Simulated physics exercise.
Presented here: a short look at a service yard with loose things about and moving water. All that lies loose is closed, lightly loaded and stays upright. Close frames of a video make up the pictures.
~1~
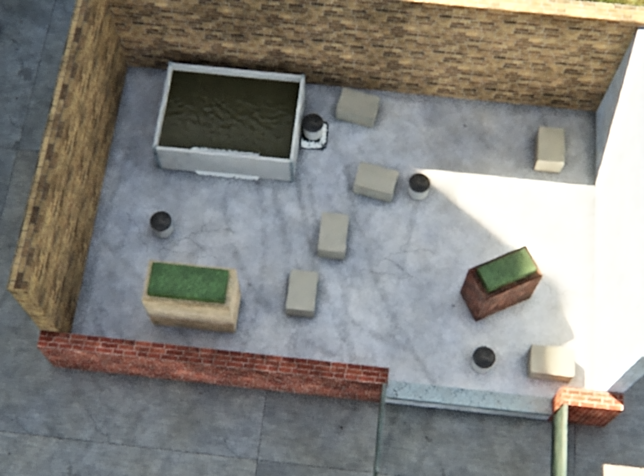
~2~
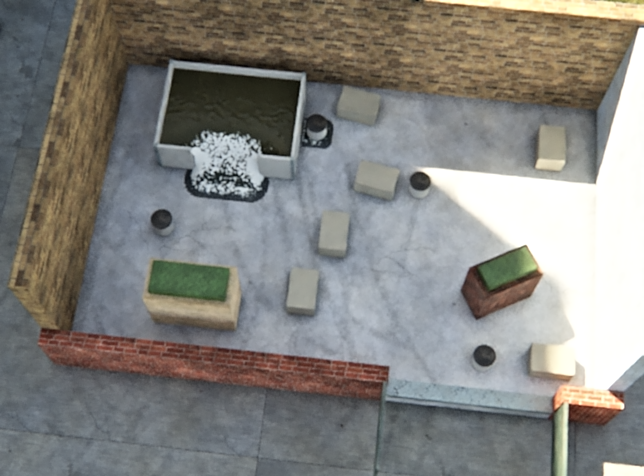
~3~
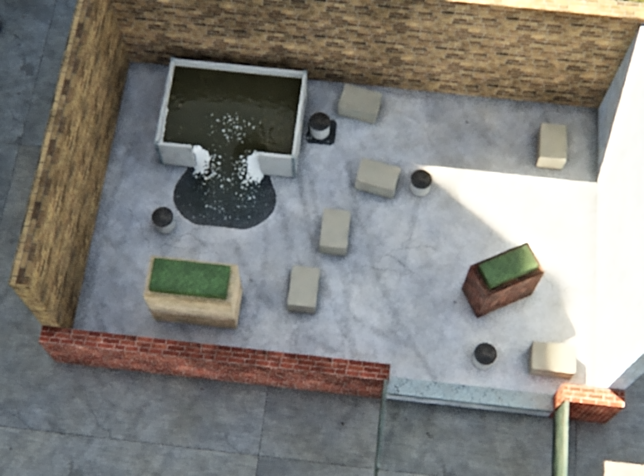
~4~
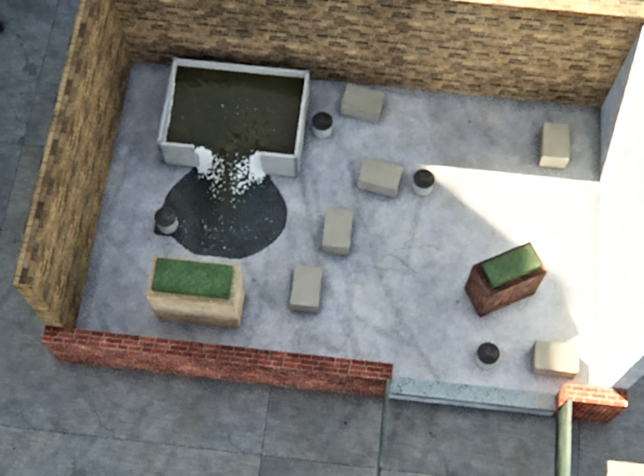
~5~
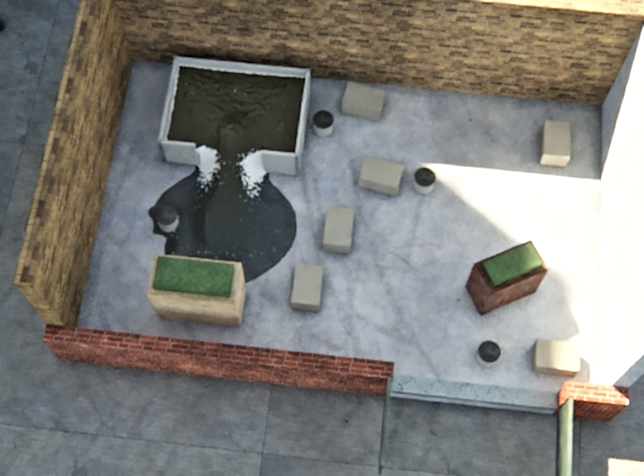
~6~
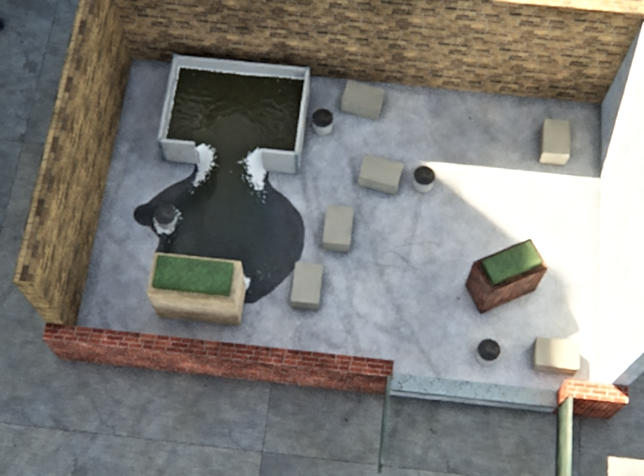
In a walled service yard with scattered blocks and dark pails, water bursts from the front of a raised tank and spreads across the pale ground, surrounding a pail on the left and reaching a green-topped planter.
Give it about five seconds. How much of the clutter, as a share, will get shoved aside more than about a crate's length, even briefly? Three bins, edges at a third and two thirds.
Smaller than a third.
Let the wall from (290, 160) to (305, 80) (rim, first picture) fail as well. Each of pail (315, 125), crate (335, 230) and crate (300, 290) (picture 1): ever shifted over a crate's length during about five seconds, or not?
Taking them in order, covered the distance, short of it, short of it.
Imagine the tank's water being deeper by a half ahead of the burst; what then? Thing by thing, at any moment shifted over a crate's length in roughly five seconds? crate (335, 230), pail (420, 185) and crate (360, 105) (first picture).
The first came up short, the next came up short, and the last came up short.
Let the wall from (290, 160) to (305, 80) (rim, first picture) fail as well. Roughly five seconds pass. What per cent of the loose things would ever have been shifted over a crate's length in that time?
70 % or thereabouts.
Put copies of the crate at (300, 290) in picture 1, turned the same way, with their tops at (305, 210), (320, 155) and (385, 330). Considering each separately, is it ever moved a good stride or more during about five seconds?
Here's the rundown: Never gets far, never gets far, and finally sent far off.
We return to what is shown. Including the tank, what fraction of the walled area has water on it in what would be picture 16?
I'd estimate around 40 percent.
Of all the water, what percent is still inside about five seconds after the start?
Estimate: About 96 %.
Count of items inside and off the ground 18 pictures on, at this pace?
2 in total.
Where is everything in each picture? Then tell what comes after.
In the first picture, a pail at (313, 123) rests on the ground; a pail at (161, 221), on the bottom; 0 of 10 have shifted.
In the second picture, a pail at (317, 123) rests on the ground, close to its start; a pail at (162, 219), on the bottom; 0 of 10 have shifted.
In the third picture, a pail at (320, 121), on the bottom, close to its start; a pail at (163, 217), on the bottom; 1 of 10 have shifted.
In the fourth picture, a pail at (322, 121) rests on the ground, close to its start; a pail at (165, 216), on the bottom; 1 of 10 have shifted.
In the fifth picture, a pail at (323, 119) rests on the ground, close to its start; a pail at (166, 215) rests on the ground; 1 of 10 have shifted.
In the sixth picture, a pail at (323, 118), on the bottom, close to its start; a pail at (165, 214) rests on the ground; 1 of 10 have shifted.
A moment on, 0 of 10 are well off their spots; 0 afloat.
Next, 2 of 10 are well off their spots; 1 afloat.
Later, 3 of 10 are well off their spots; 2 afloat.
In the end, 3 of 10 are well off their spots, and 3 have been at some point; 3 afloat.
